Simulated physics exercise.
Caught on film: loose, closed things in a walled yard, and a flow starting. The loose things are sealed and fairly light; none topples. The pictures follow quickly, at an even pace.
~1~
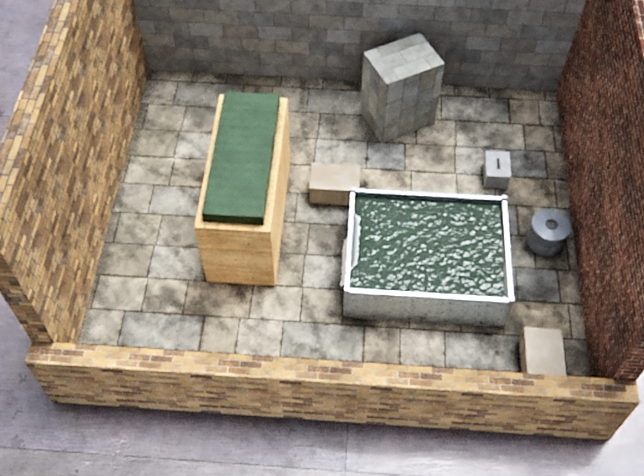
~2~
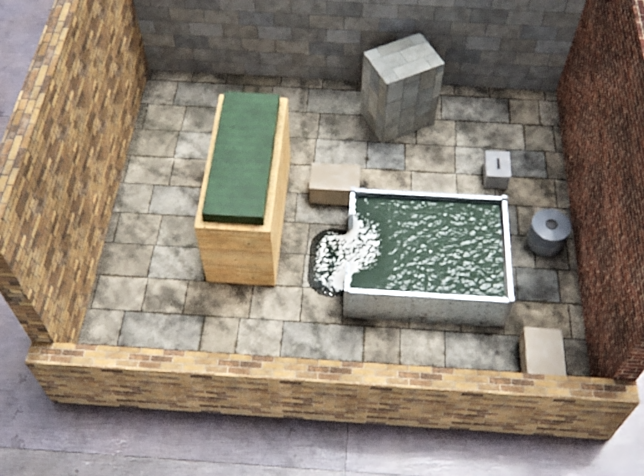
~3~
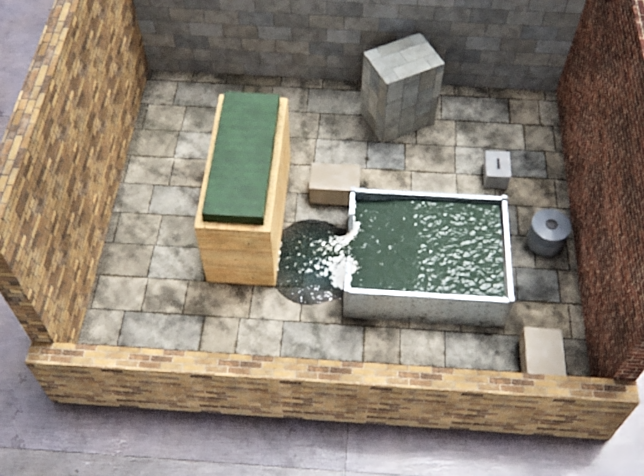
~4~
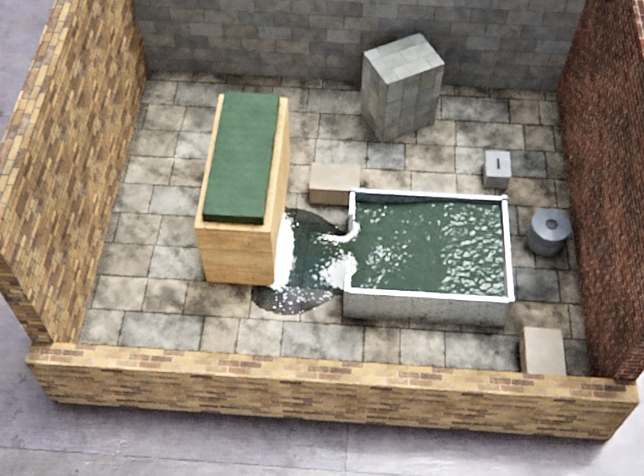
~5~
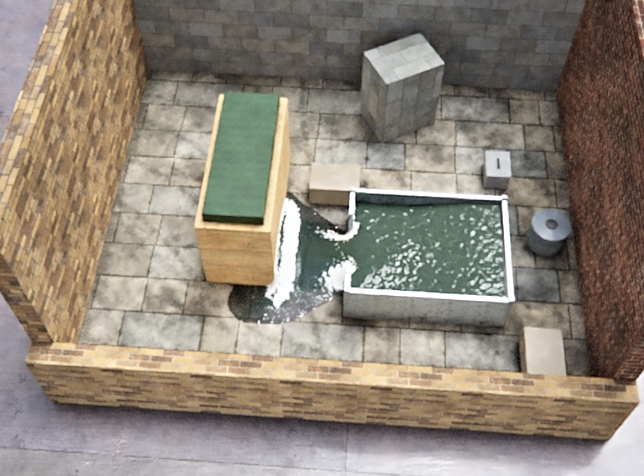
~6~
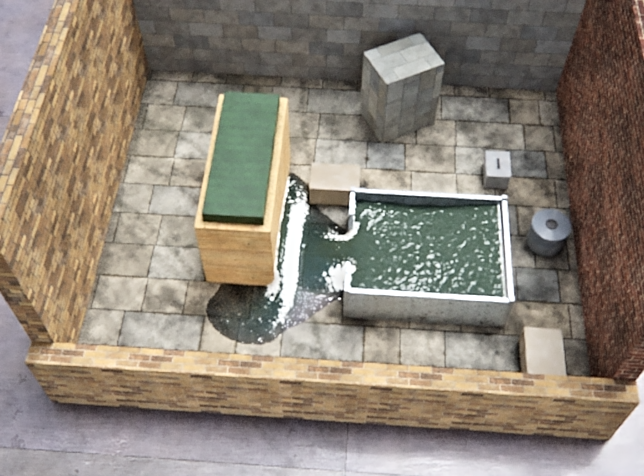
Green-topped wooden block standing in a walled yard as water pours from a tank's left side and spreads around its base.
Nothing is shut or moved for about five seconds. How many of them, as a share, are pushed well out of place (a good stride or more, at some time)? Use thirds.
That comes to less than a third.
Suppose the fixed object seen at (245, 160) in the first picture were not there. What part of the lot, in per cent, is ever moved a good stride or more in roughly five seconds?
Near 0 in a hundred.
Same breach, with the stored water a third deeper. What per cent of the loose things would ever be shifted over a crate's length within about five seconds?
Near 40 in a hundred.
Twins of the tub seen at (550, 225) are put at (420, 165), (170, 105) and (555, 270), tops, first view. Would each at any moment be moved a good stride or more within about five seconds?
One after the other: Less than that, not that far, no.
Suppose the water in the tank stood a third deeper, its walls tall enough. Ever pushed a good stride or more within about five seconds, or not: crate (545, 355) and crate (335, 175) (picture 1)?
One after the other: Moved that far, shifted that much.
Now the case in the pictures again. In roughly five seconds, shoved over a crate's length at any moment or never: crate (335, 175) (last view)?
My call: Swept aside.
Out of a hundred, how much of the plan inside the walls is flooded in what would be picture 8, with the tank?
Near 20 in a hundred.
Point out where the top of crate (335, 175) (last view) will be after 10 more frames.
Roughly at (387, 167).
A moment on, 0 of 5 are well off their spots; 0 afloat.
Next, 1 of 5 are well off their spots; 0 afloat.
Later, 1 of 5 are well off their spots; 0 afloat.
In the end, 1 of 5 are well off their spots, and 1 have been at some point; 1 afloat.
